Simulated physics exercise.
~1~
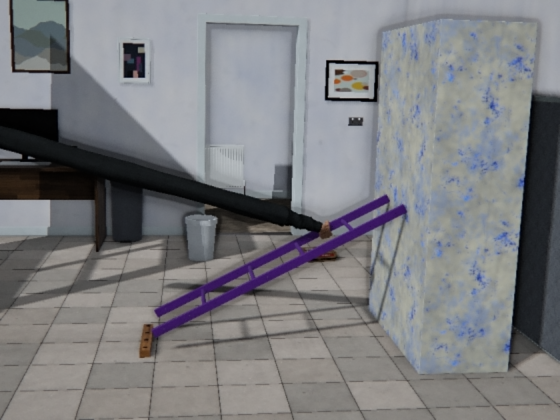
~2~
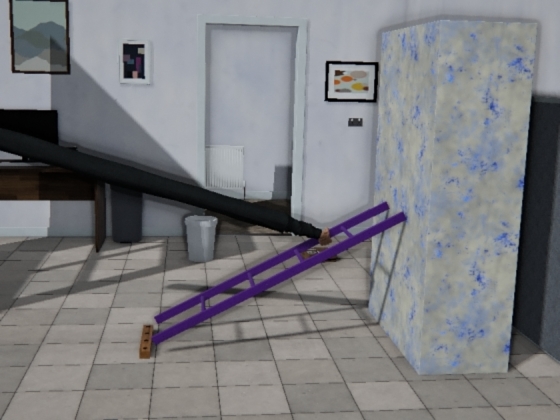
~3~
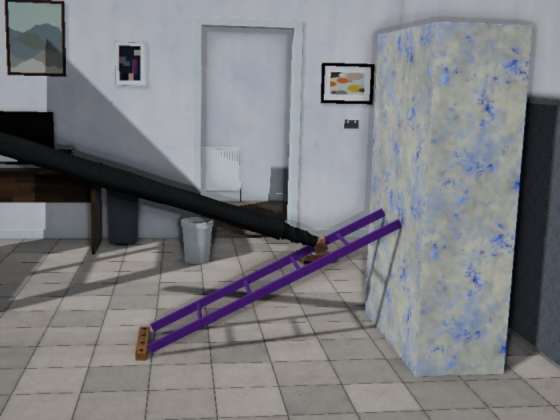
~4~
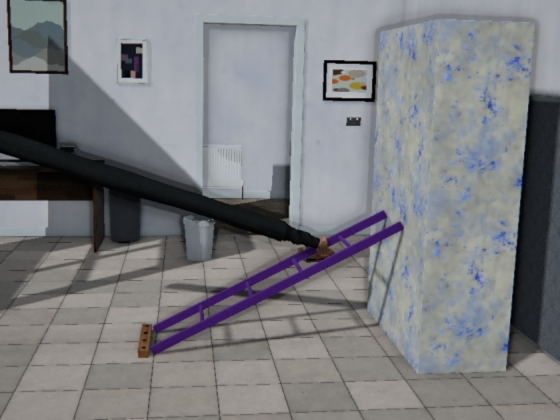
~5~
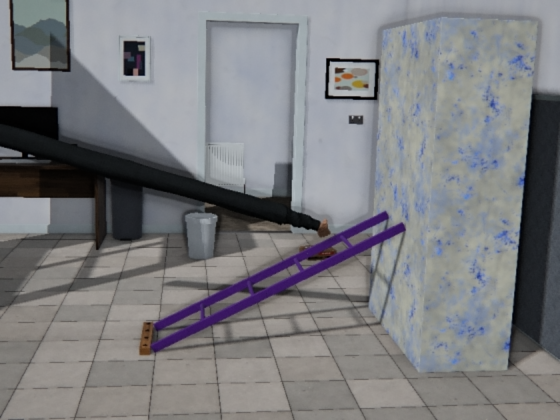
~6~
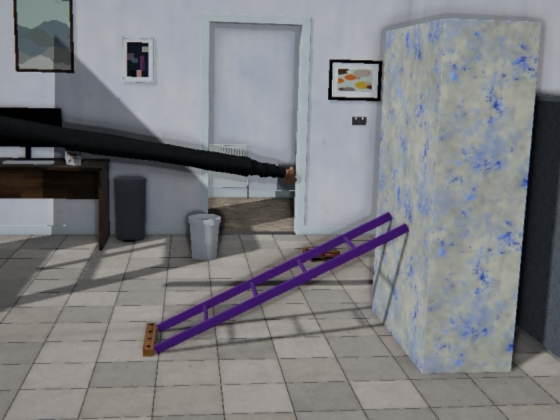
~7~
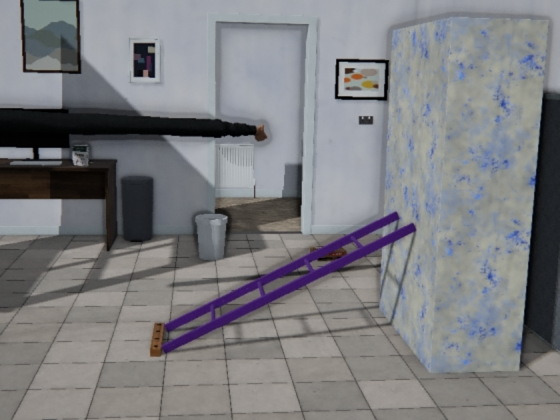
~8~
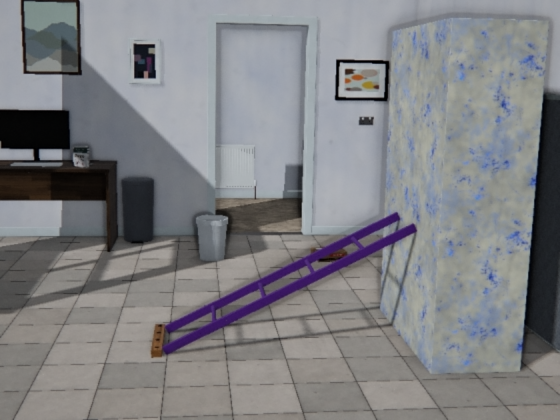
To begin with, a dark-sleeved arm reaches in from the left and holds a purple ladder that slants up to the right against a tall cupboard mottled in blue and cream. The foot of the ladder rests by a small wooden batten on the tiled floor. The hand lowers the ladder slightly, and its top end slides a little way down the cupboard's side. Then the hand lets go, lifts away and draws back to the left until it is out of view. The ladder stays where it is, still leaning against the cupboard with nobody holding it.
